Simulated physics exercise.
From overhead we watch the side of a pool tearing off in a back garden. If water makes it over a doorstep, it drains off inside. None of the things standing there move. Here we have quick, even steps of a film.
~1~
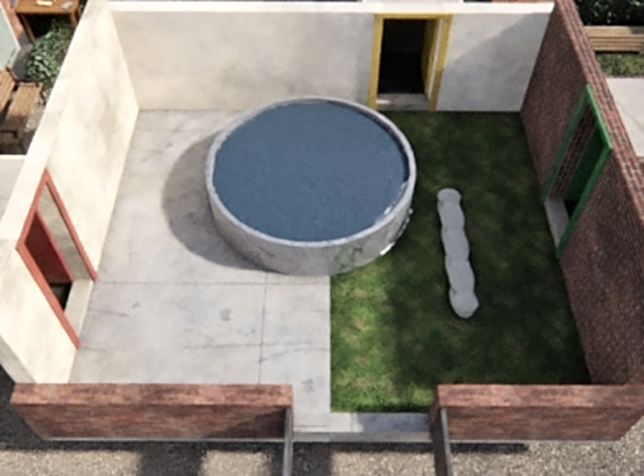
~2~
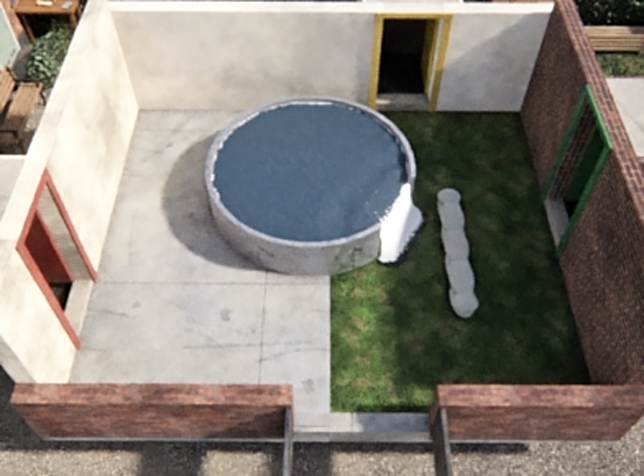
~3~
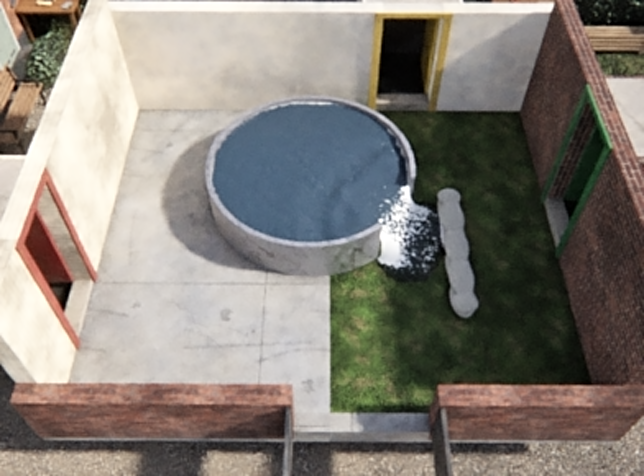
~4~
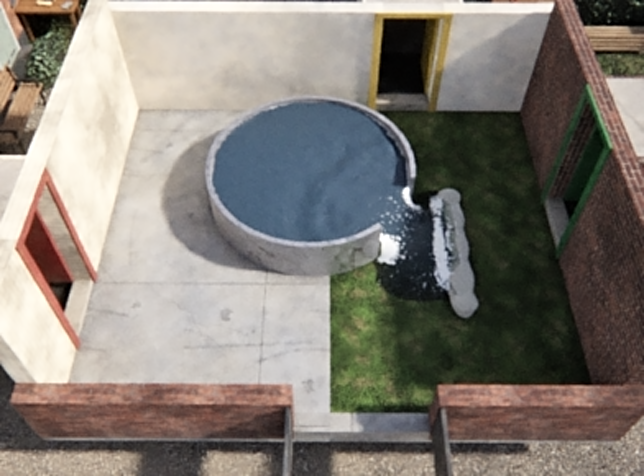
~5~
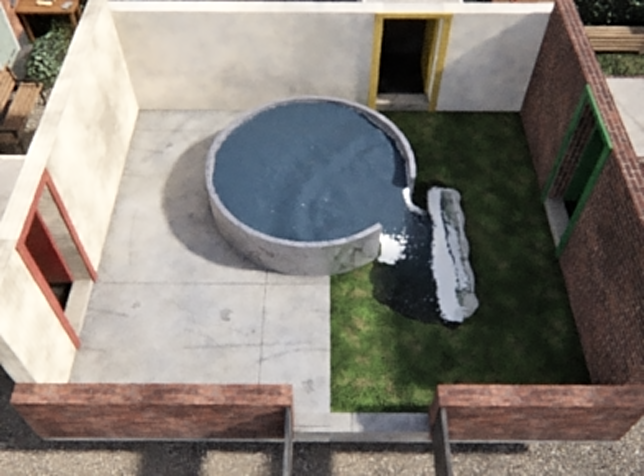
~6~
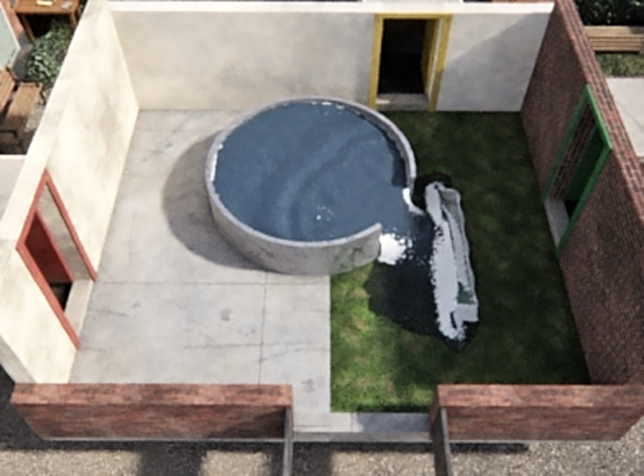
In a walled back garden, a round pool's side tears open, water pouring onto grass and washing over a low pale wall.
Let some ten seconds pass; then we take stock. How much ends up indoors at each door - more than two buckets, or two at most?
Indoors: Red door, two at most; yellow door, two at most; green door, two at most.
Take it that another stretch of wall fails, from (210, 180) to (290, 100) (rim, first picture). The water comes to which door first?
That would be the red one.
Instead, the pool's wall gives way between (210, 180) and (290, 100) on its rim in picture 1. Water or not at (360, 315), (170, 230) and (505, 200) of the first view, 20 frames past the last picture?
Taking each in turn, they come out kept dry, watered, kept dry.
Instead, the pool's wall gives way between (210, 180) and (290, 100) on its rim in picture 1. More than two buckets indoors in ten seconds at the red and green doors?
The red door tops the threshold, and the green door remains within limit.
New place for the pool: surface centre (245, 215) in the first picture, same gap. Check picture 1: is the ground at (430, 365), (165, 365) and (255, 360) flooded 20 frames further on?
Soaked, spared, spared.
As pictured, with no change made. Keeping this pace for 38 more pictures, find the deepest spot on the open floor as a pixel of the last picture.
My pick is (431, 234).
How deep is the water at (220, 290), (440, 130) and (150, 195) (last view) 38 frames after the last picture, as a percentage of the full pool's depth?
Respectively 2, 16 and 0 per cent.
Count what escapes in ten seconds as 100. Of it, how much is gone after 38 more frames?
Around 60 percent.
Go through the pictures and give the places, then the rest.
Still water in the pool at (311, 168), in the first frame.
Water pours out at (397, 223) and has run to (383, 261), in the second frame.
Water pours out at (397, 224) and has run to (423, 275), in the third frame.
The front is at (447, 293), out from the gap at (397, 225), in the fourth frame.
Water pours out at (397, 224) and has run to (451, 324), in the fifth frame.
Water pours out at (397, 224) and has run to (454, 345), in the sixth frame.
A moment on, water covers 25 % of the floor; the red door not reached, the yellow door not reached, the green door not reached.
Next, water covers 45 % of the floor; the red door not reached, the yellow door not reached, the green door wet at the sill, nothing in.
Then, water covers 55 % of the floor; the red door not reached, the yellow door wet at the sill, nothing in, the green door wet at the sill, nothing in.
Later, water covers 70 % of the floor; the red door not reached, the yellow door wet at the sill, nothing in, the green door wet at the sill, nothing in.
In the end, water covers 95 % of the floor; the red door wet at the sill, nothing in, the yellow door wet at the sill, nothing in, the green door wet at the sill, nothing in.
